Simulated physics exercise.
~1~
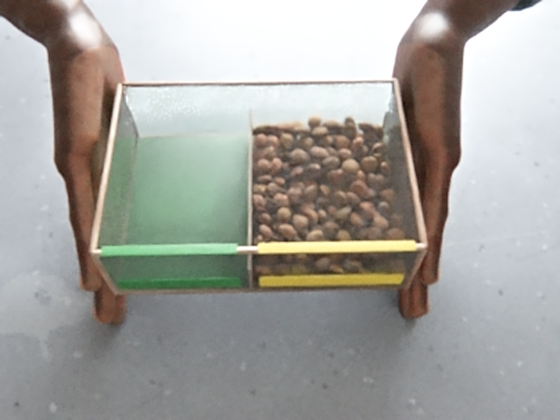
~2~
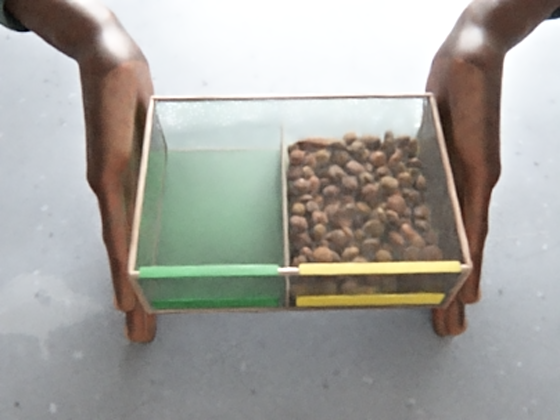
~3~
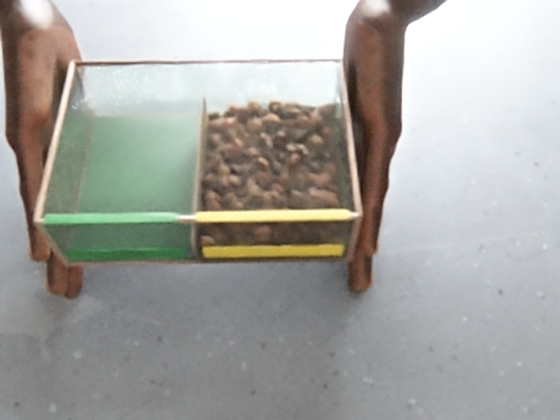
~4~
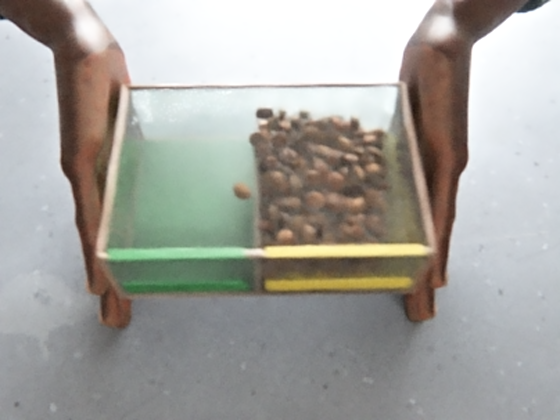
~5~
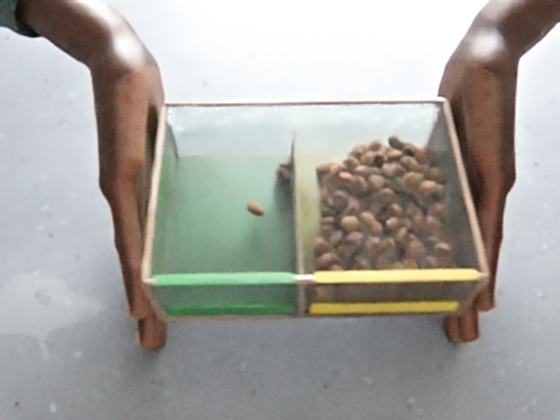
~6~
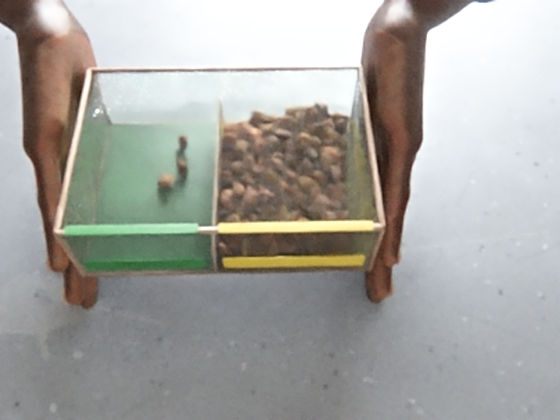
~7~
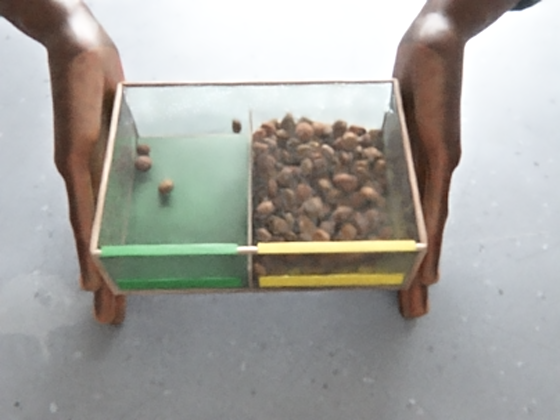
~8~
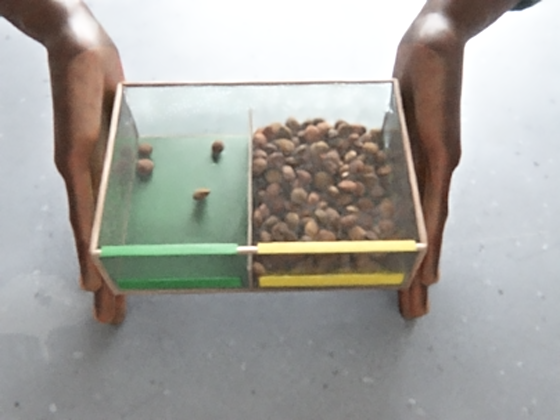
Above a grey speckled surface, hands shake a clear divided box of brown pellets, a few ending in the green-marked side.
